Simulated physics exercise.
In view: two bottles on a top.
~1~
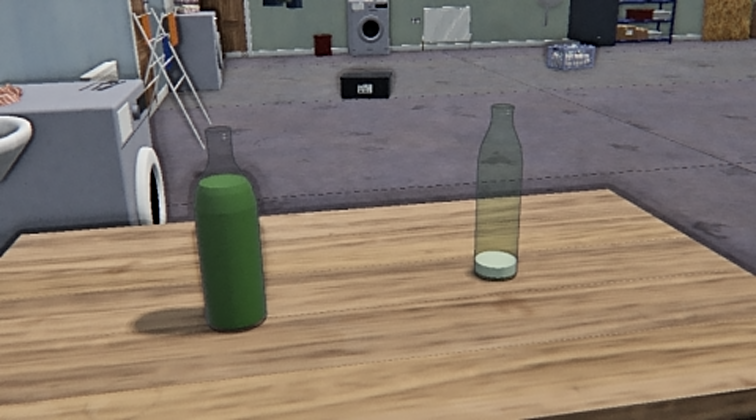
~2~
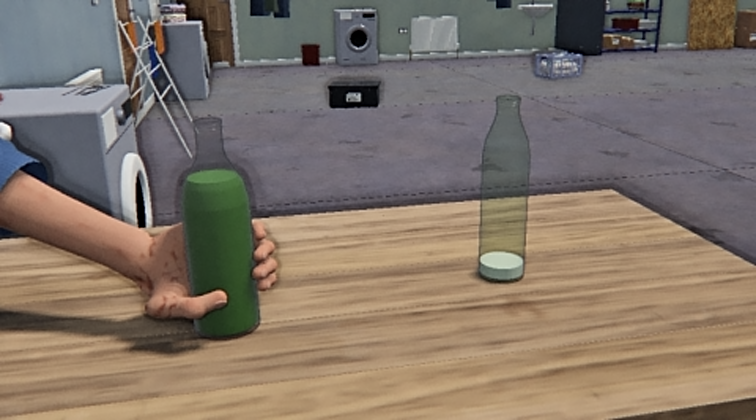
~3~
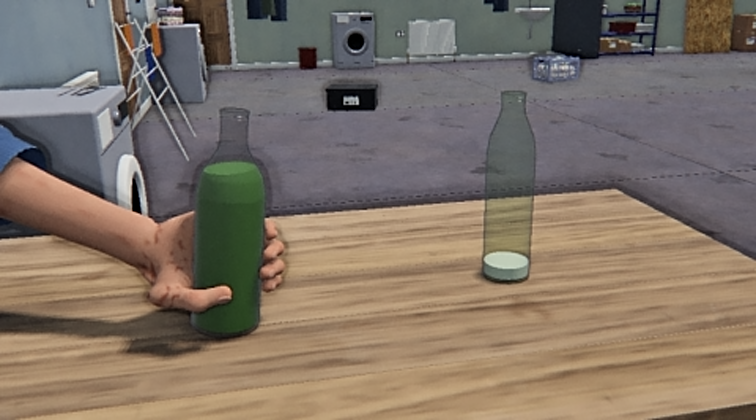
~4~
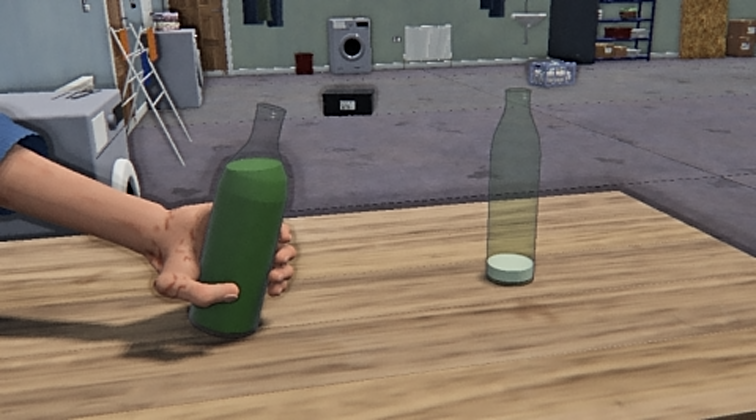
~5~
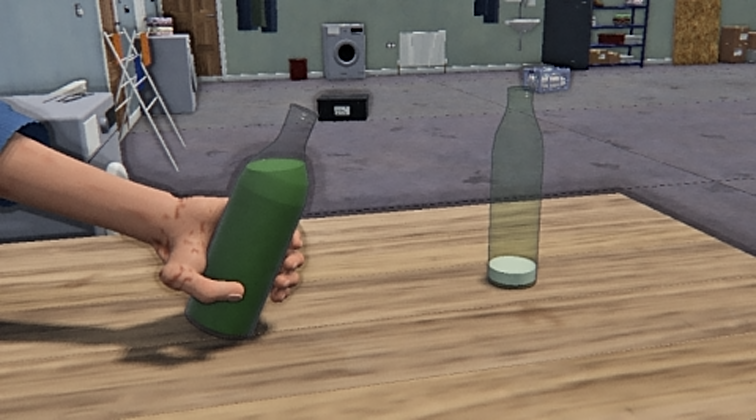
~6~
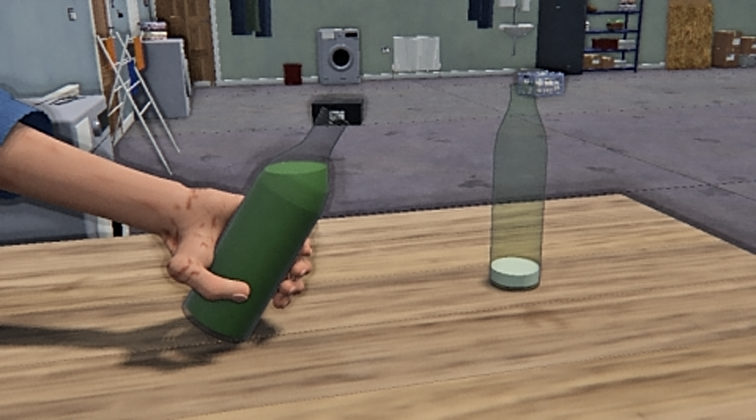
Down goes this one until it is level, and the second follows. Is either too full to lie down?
The left one leaks and the right one keeps it in.
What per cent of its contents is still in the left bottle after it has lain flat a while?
Close to 35 %.
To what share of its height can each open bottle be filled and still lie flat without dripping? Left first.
Near 24 and 22 in a hundred.
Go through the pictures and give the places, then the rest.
The first picture shows both stand upright; left bottle (228, 226) about three quarters full, open; right bottle (499, 191) nearly empty, open.
The second picture shows a hand takes the left bottle; left bottle about three quarters full, surface at (213, 177); right bottle nearly empty, surface at (502, 261).
In the third picture, the left bottle is being lowered; left bottle (231, 219) about three quarters full; right bottle (510, 185) nearly empty.
In the fourth picture, the left bottle is being lowered; left bottle about three quarters full, surface at (258, 165); right bottle nearly empty, surface at (511, 263).
In the fifth picture, the left bottle is being lowered; left bottle (262, 216) tipped 25°; right bottle (516, 185) nearly empty.
In the sixth picture, the left bottle is being lowered; left bottle (276, 218) tipped 35°, open; right bottle nearly empty, surface at (515, 267), open.
A moment on, the left bottle is nearly down; left bottle, a puddle at its mouth.
Further on, the left bottle lies flat; left bottle, a puddle at its mouth.
When it is over, both lie flat; left bottle, a puddle at its mouth; right bottle, all still inside.
